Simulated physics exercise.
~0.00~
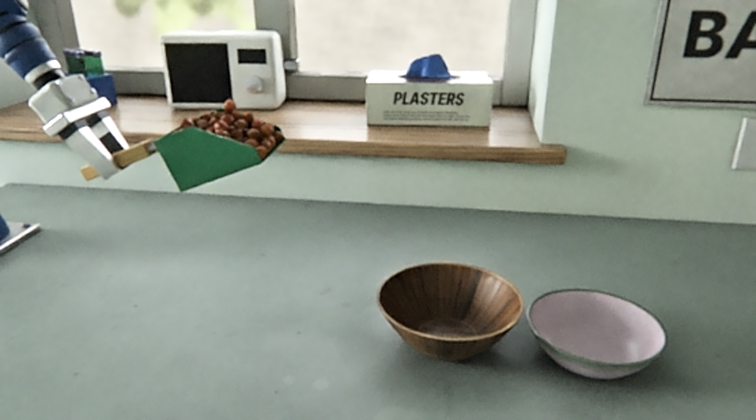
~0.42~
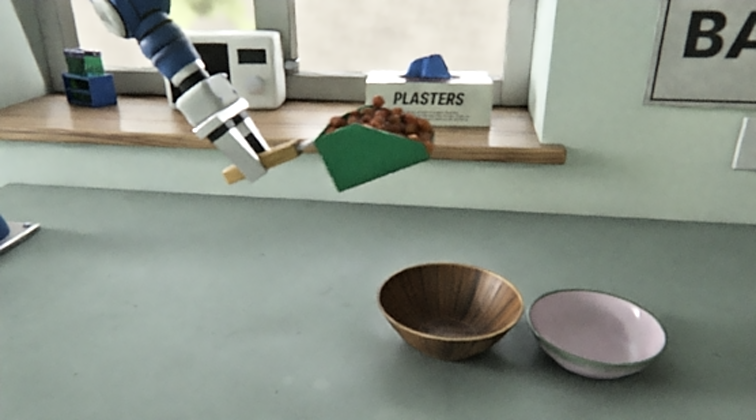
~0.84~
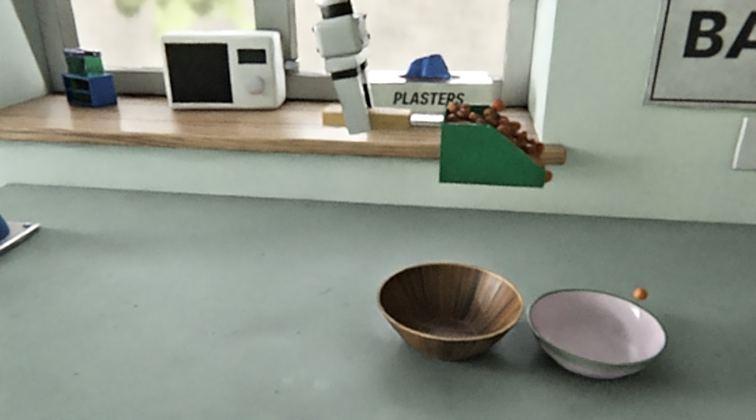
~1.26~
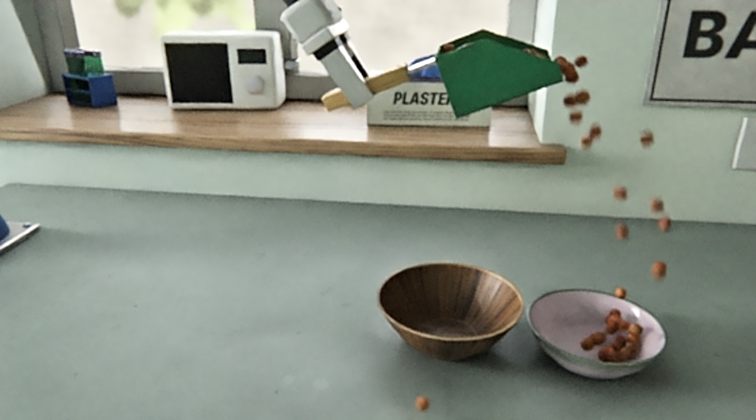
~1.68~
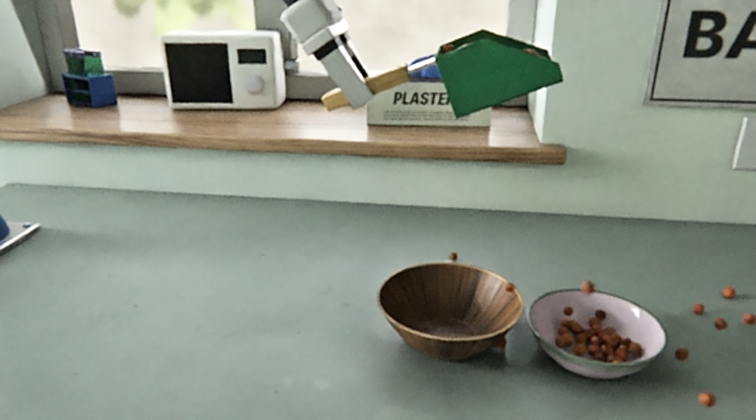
The footage shows a robot arm carrying a green scoop heaped with hazelnuts rightward above a wooden bowl and a pink bowl, then lifting and tilting it so nuts spill out, many landing in the pink bowl and others scattering across the table, as the scoop stays raised.
